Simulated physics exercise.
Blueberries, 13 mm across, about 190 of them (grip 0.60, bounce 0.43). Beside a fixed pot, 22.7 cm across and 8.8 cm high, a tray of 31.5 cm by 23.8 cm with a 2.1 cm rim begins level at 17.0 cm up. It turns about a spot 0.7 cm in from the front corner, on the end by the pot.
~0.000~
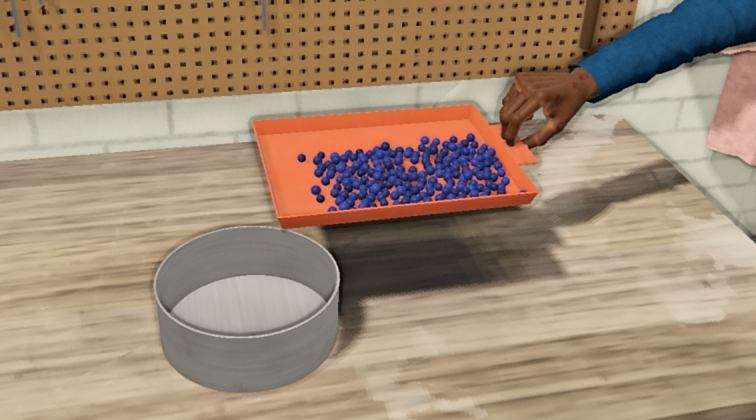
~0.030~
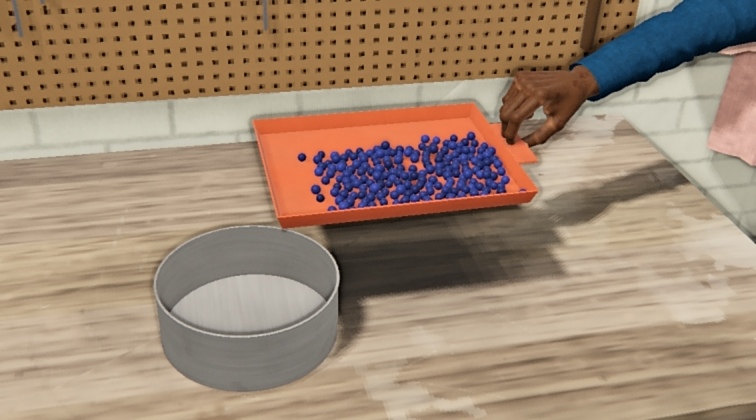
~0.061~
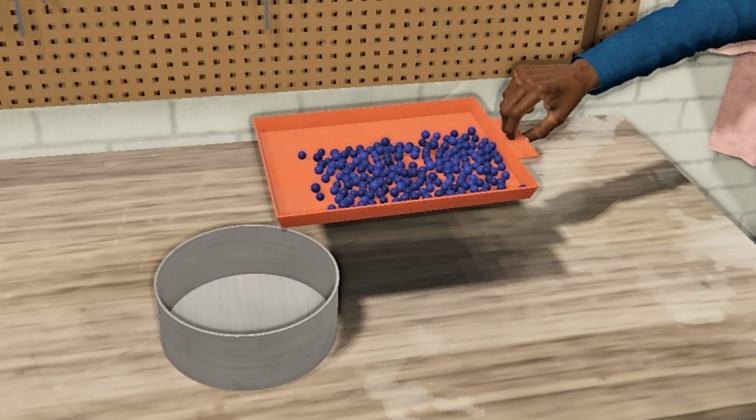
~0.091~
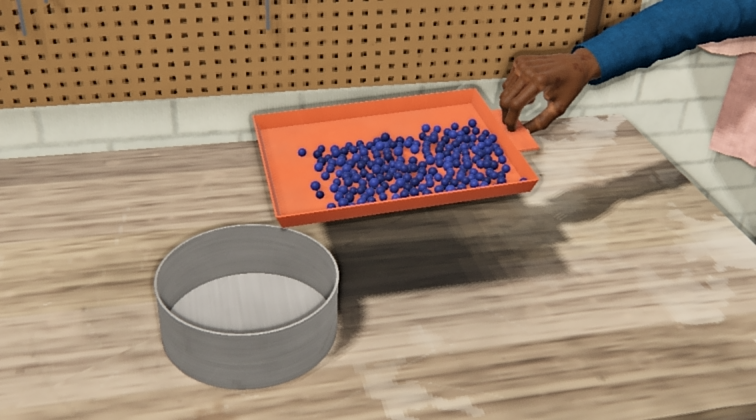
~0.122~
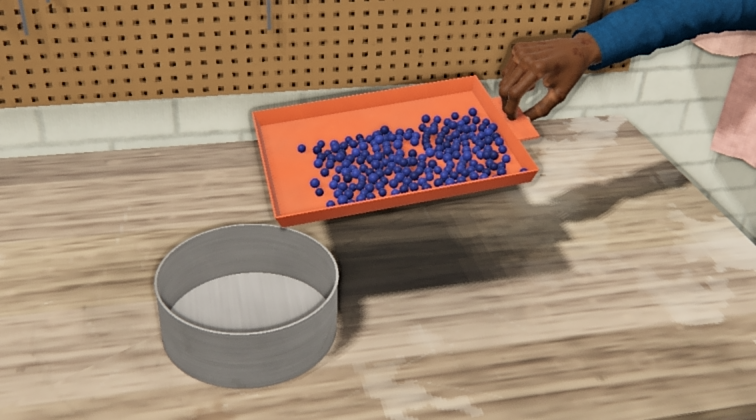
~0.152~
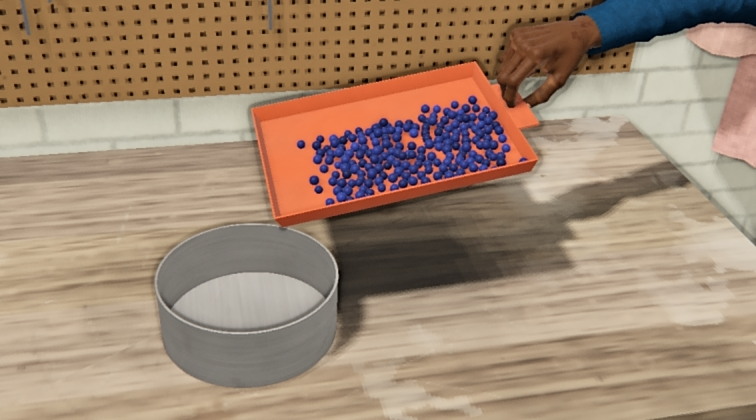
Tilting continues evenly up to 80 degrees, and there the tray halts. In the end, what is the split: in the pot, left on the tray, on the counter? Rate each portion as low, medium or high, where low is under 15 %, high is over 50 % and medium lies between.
Pot high, left on the tray low, counter low.
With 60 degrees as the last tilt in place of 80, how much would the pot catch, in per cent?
Around 60 %, I reckon.
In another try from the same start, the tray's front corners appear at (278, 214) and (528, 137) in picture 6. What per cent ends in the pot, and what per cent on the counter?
In the pot: 90 per cent; on the counter: 10 per cent.
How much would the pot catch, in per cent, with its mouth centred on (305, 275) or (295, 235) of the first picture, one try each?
Roughly 40 per cent, then 0 per cent.
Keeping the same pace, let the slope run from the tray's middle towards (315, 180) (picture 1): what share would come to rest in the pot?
Estimate: Some 75 per cent.
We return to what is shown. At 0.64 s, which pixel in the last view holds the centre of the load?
At that time the load is centred around (281, 175).
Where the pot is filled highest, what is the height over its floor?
3.5 cm.
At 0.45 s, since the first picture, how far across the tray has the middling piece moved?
I'd say close to 4 centimetres.
Then, at 0.45 s, tilt 46 degrees; the tray holds 100 %, the pot 0 %.
After 0.64 s, tilt 68 degrees; the tray holds 95 %, the pot 0 %.
After 0.95 s, tilt 80 degrees; the tray holds 15 %, the pot 75 %.
In the end, at 2.5 s, pot 95 %, tray 5 %, counter 0 %.
